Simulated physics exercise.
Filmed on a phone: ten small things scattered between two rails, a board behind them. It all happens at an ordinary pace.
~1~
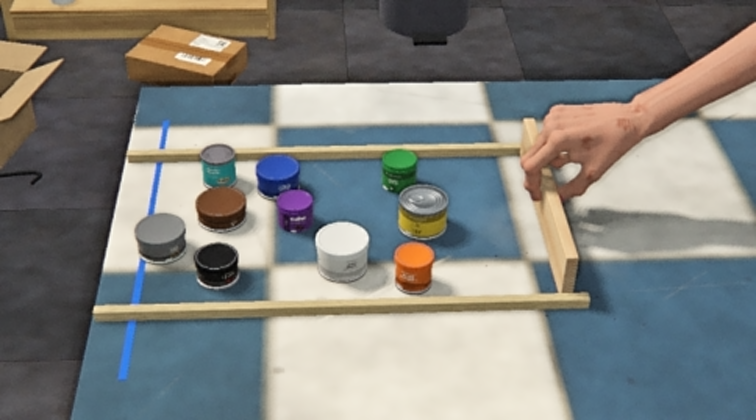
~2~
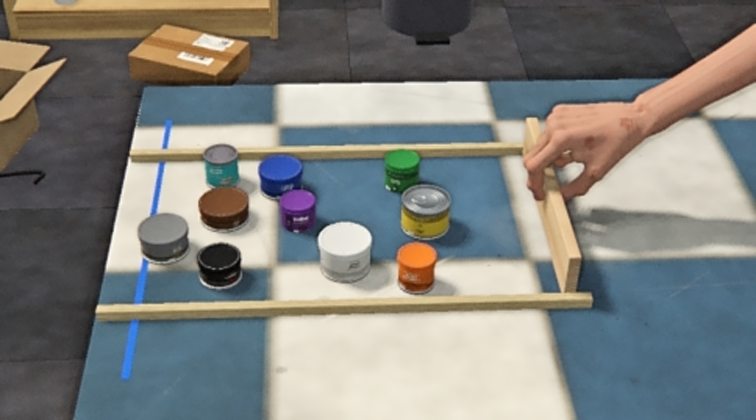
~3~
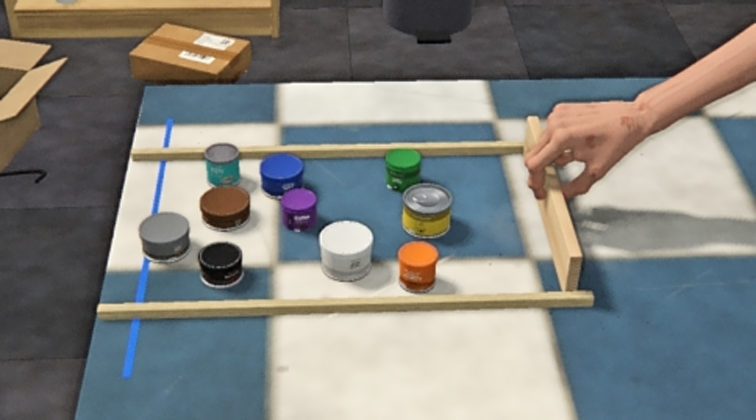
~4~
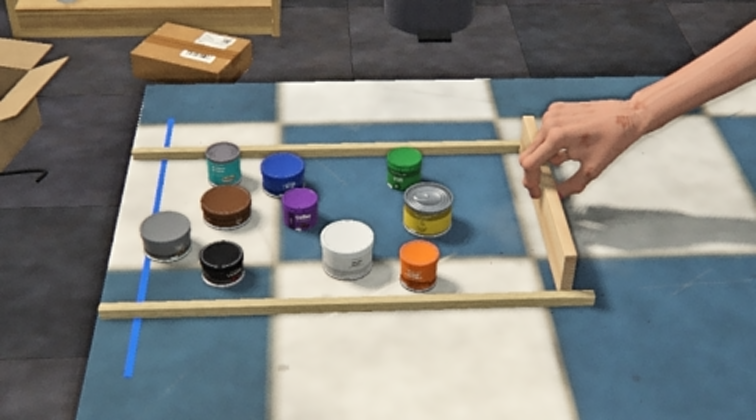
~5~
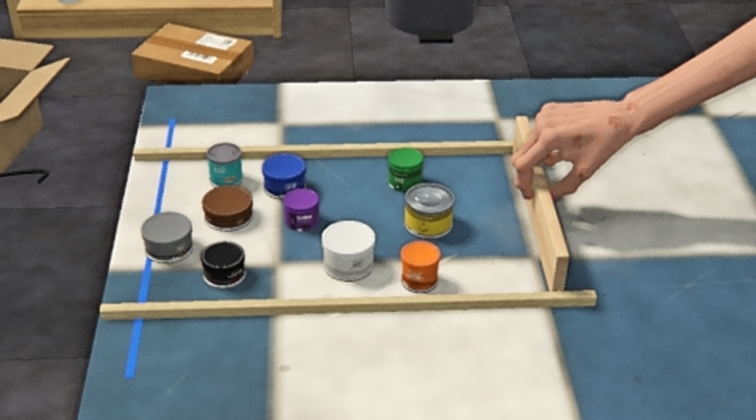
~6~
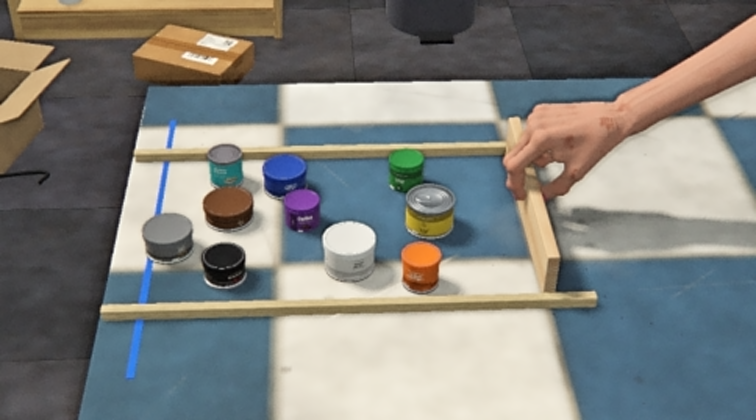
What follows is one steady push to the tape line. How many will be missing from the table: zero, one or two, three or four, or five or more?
The number that fall off is five or more.
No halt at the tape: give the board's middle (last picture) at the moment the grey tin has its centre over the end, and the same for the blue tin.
Near (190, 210) and (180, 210).
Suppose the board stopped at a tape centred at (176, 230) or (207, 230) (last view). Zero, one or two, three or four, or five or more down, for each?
Taking them in turn, three to four; either one or two.
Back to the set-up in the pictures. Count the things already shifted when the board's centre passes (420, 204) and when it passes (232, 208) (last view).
At the one place 3, at the other 10.
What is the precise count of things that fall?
Fallen: 5.
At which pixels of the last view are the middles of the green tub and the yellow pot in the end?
The green tub stops around (143, 180); the yellow pot around (129, 222).
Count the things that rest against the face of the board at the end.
It touches 5.
Early on, none off yet; grey tin at rest near (169, 239); turquoise pot at rest near (226, 167); brown pot at rest near (229, 209).
A while later, none off yet; grey tin at rest near (169, 239); turquoise pot travelled about its own width near (202, 163); brown pot travelled about its own width near (182, 201).
Finally, the number that fall off is five or more; lost, purple tub, blue tin, black tin, brown pot and grey tin.
